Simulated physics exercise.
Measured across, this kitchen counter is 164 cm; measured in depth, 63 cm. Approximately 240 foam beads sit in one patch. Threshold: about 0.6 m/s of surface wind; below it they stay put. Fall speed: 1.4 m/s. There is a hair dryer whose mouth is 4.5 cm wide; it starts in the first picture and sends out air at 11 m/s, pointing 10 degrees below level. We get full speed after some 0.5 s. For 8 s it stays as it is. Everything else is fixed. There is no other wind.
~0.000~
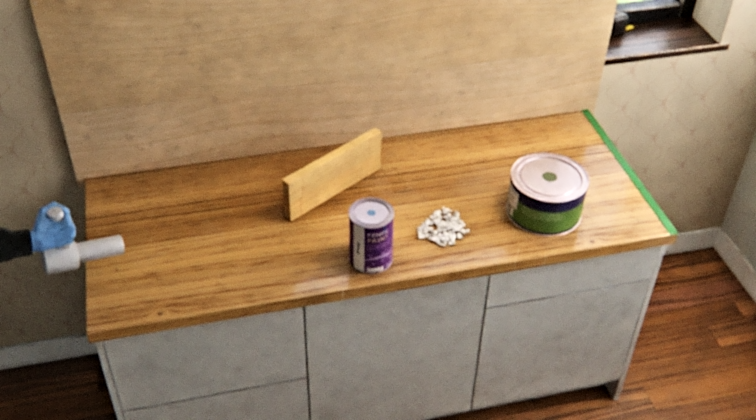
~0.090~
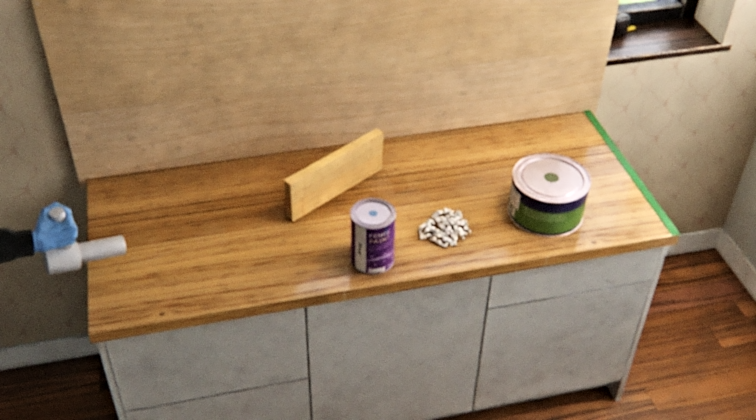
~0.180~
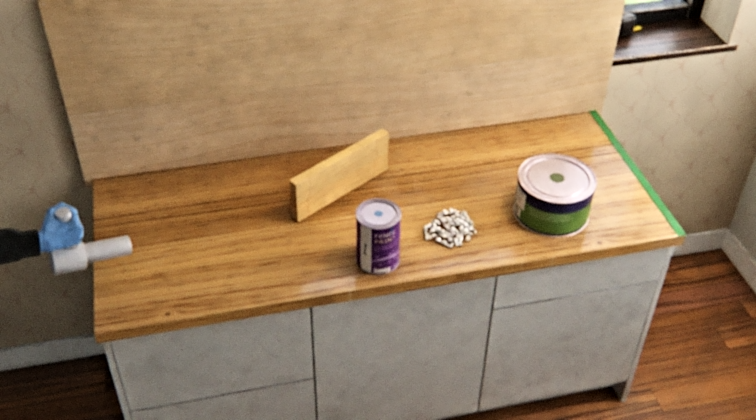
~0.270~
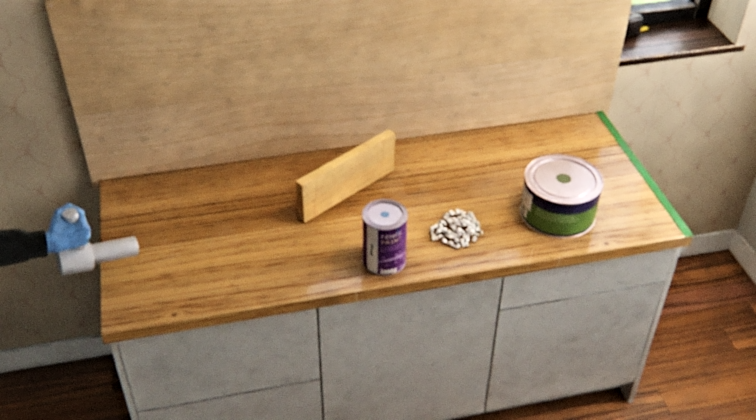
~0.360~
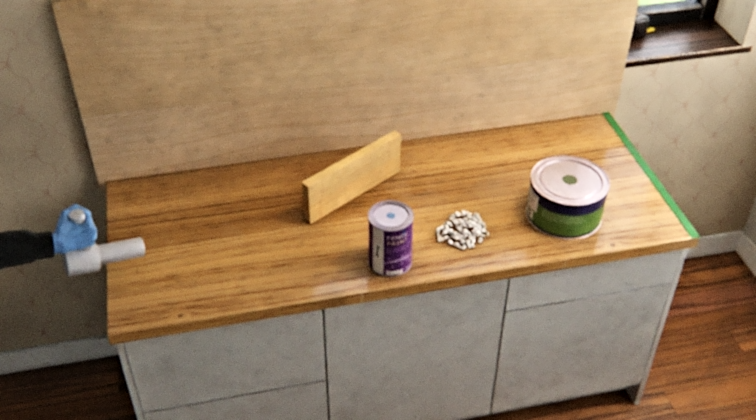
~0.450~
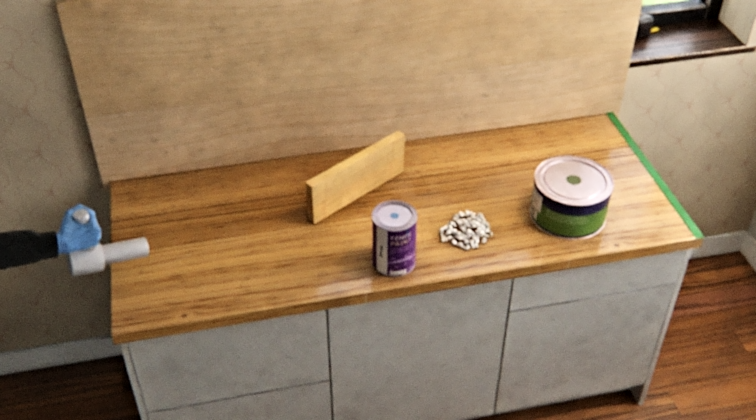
The camera drifts slightly left, so the whole view slides a little to the right, while nothing on the counter stirs. It looks down on a wooden kitchen counter with pale grey cupboard fronts, a plywood board behind and reddish wood flooring. A gloved blue hand holds a pale nozzle at left, facing a wooden block, a purple tin, white foam beads and a large green-and-purple tin.
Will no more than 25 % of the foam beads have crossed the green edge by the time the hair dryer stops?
Yes - 25 % or fewer cross it.
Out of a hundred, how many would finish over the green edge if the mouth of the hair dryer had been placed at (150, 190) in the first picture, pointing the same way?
About 0 %.
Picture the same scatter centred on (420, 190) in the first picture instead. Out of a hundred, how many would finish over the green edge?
About 100 %.
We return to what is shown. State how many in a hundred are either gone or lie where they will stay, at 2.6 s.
The share is about 90 %.
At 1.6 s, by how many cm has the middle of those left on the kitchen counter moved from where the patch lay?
The middle is some 15 cm from where it began.
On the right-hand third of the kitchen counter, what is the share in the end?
Roughly 1 in a hundred.
After 1.6 s, 2 % are over the green edge; the middle of those still in play is near (529, 238); 61 % have settled or left.
After 2.6 s, 5 % are over the green edge; 88 % have settled or left.
After 4.4 s, 6 % are over the green edge; 97 % have settled or left.
After 8.0 s, at the end, 6 % are over the green edge.
